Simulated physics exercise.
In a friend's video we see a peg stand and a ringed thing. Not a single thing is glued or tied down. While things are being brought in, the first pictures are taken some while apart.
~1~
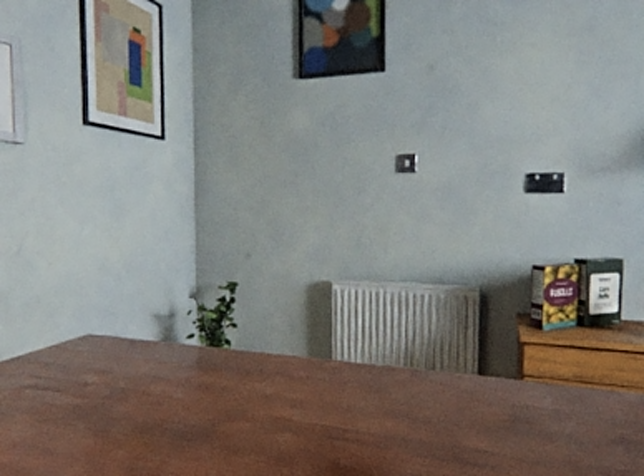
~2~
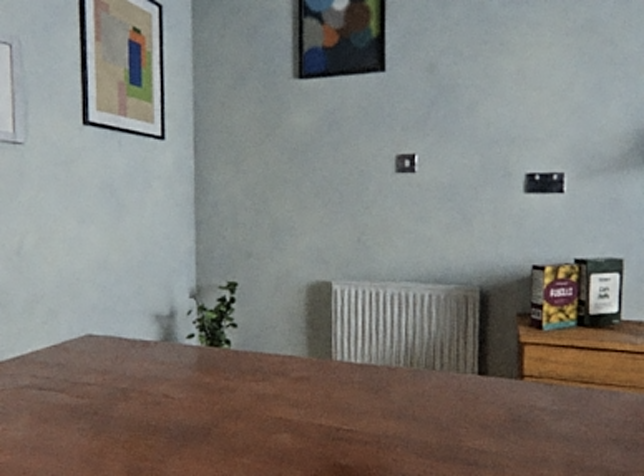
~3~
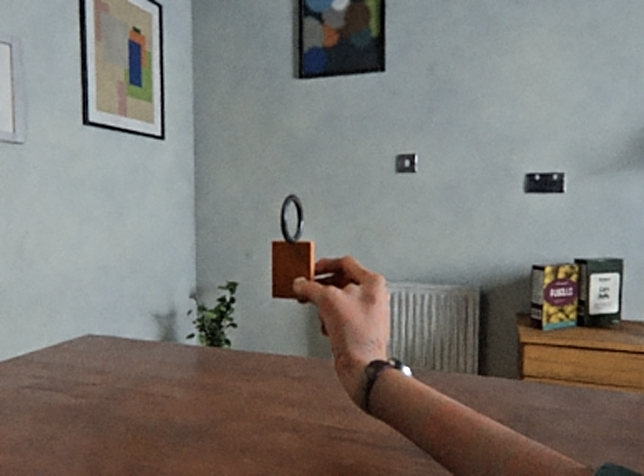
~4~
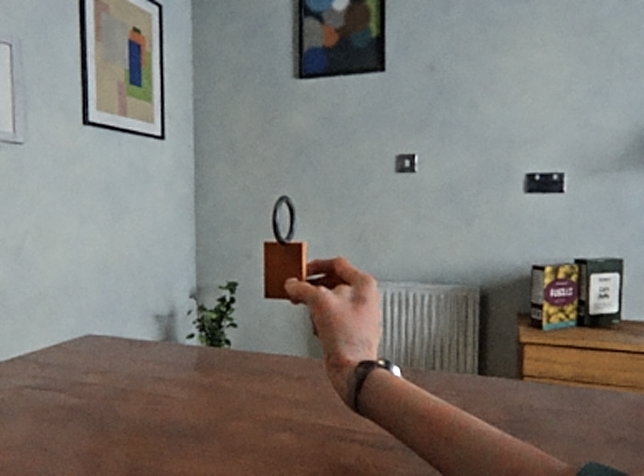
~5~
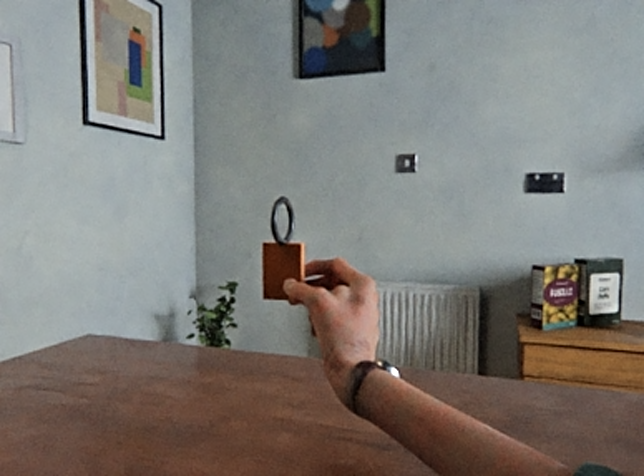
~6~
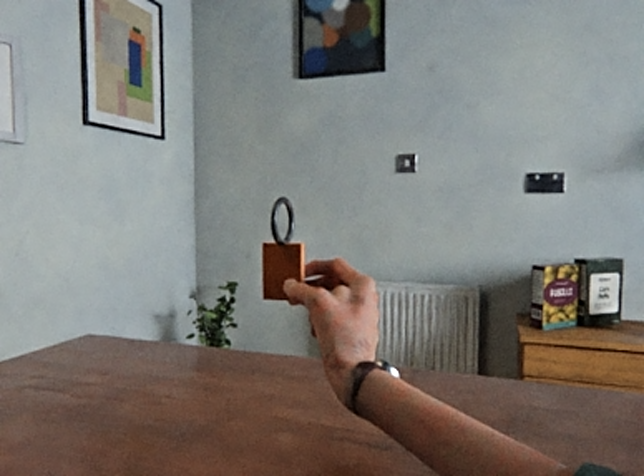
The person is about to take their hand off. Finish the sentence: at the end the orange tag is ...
Fallen down.
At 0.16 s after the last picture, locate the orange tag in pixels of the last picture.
The middle sits near (284, 308).
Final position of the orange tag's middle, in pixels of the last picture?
Somewhere around pixel (284, 402).
Then, 0.16 s on from there, orange tag on its way down near (284, 308).
In the end, the orange tag falls off, near (284, 402).
